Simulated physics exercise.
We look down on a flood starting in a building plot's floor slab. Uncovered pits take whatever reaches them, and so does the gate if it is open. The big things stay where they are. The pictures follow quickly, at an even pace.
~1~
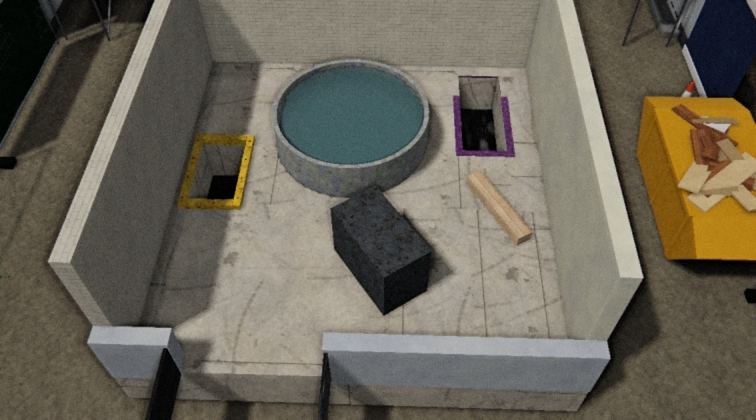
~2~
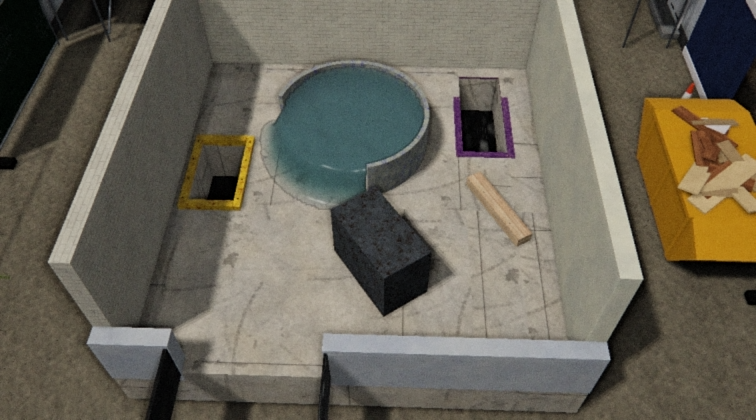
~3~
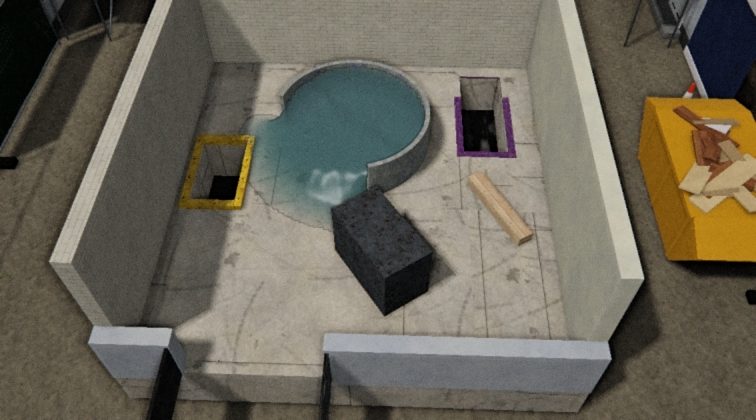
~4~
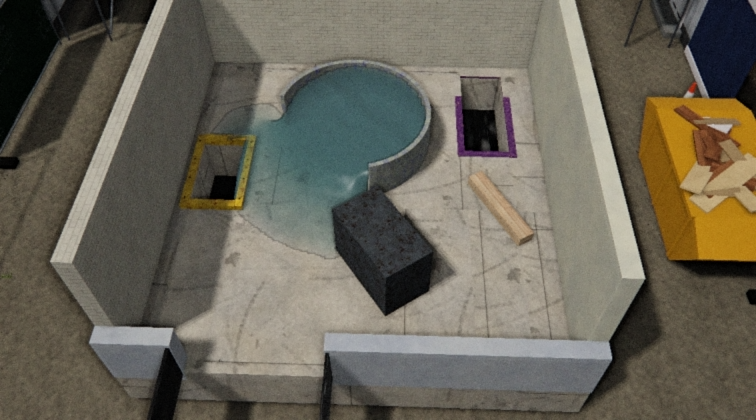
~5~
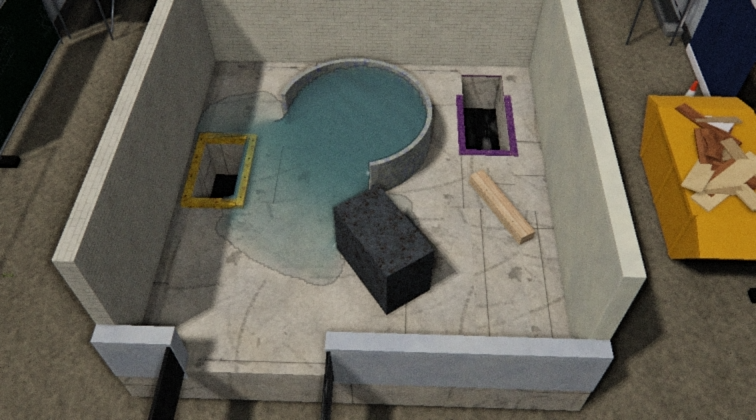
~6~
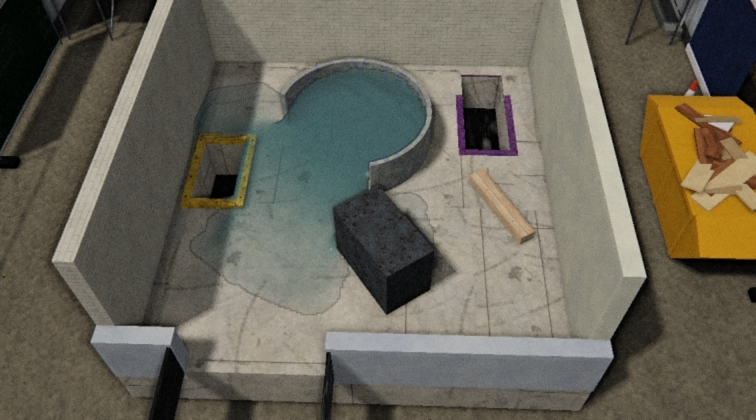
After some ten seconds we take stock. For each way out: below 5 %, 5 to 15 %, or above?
The gate takes above 15 %; the yellow pit takes above 15 %; the purple pit takes not even 5 %.
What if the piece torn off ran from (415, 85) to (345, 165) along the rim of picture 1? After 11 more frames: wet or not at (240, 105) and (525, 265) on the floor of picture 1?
One after the other: Clear, under water.
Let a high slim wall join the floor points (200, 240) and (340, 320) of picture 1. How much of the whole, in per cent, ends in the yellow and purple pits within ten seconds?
Per cent: Yellow 25, purple 8.
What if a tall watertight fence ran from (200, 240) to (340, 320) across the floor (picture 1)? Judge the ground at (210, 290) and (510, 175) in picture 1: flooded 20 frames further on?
In that order: Awash, clear.
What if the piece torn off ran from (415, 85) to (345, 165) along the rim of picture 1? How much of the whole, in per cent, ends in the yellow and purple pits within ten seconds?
Roughly, in per cent: Yellow 0, purple 35.
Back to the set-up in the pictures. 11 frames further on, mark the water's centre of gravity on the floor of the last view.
I would point to (291, 194).
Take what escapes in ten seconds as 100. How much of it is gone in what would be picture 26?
Some 55 per cent.
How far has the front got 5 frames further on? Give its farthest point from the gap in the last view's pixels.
Near (135, 352).
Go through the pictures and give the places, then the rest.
In the first picture, still water in the round pool at (351, 113).
In the second picture, the front is at (272, 124), out from the gap at (296, 169).
In the third picture, water pours out at (297, 170) and has run to (257, 119).
In the fourth picture, the front is at (239, 111), out from the gap at (298, 171).
In the fifth picture, the front is at (229, 100), out from the gap at (299, 170).
In the sixth picture, the front is at (206, 98), out from the gap at (299, 171).
A moment on, water covers 40 % of the floor; the gate 1 %, the yellow pit 8 %, the purple pit 0 %.
Next, water covers 50 % of the floor; the gate 6 %, the yellow pit 13 %, the purple pit 0 %.
Then, water covers 55 % of the floor; the gate 18 %, the yellow pit 17 %, the purple pit 0 %.
Later, water covers 70 % of the floor; the gate 34 %, the yellow pit 17 %, the purple pit 1 %.
In the end, water covers 85 % of the floor; the gate 44 %, the yellow pit 17 %, the purple pit 2 %.
